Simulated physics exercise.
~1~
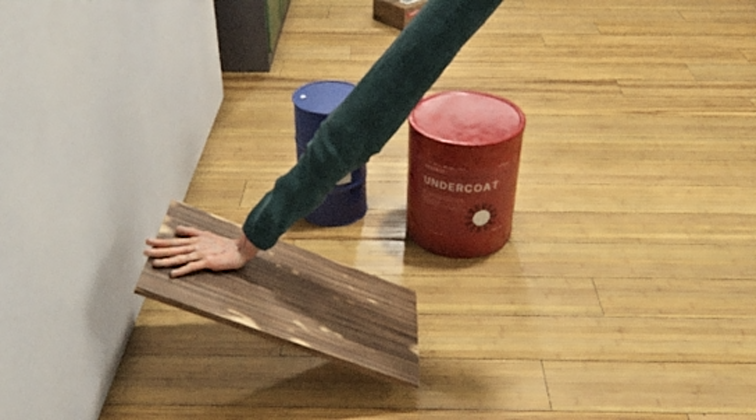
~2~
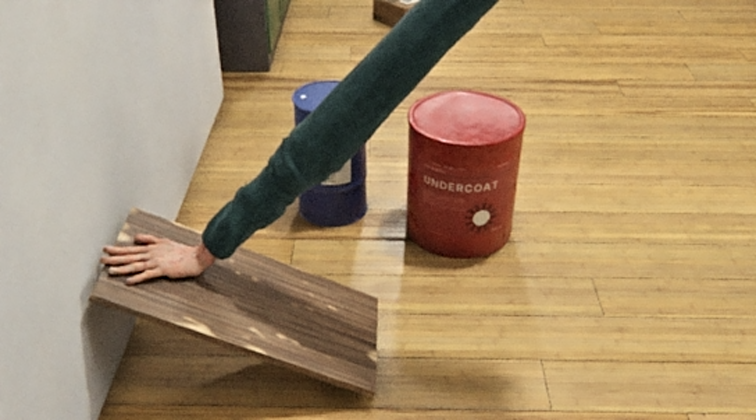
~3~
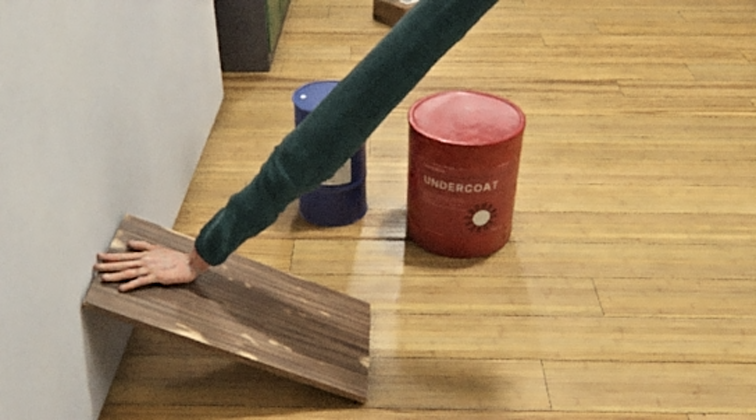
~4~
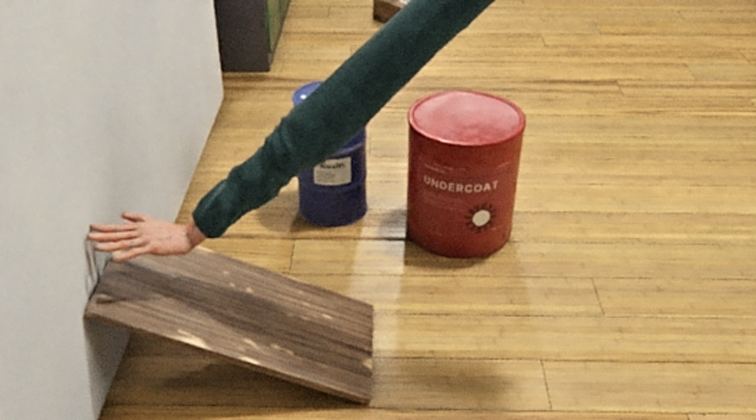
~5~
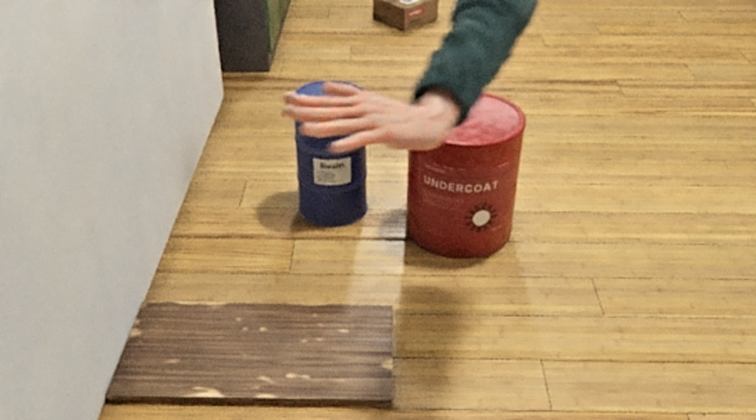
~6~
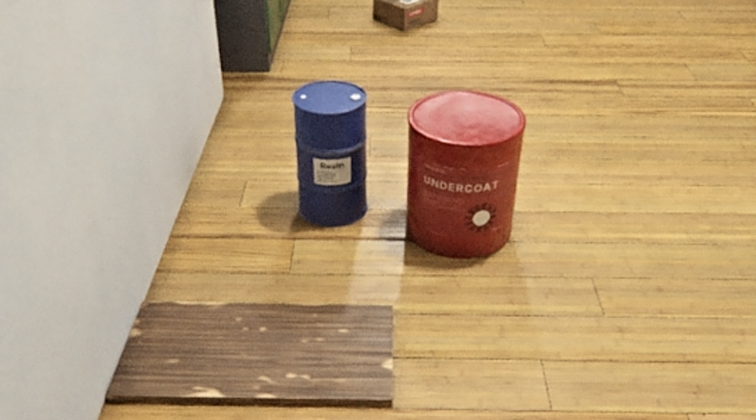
Brown board being leant against a wall by a hand, then slipping down flat onto the wooden floor once released.
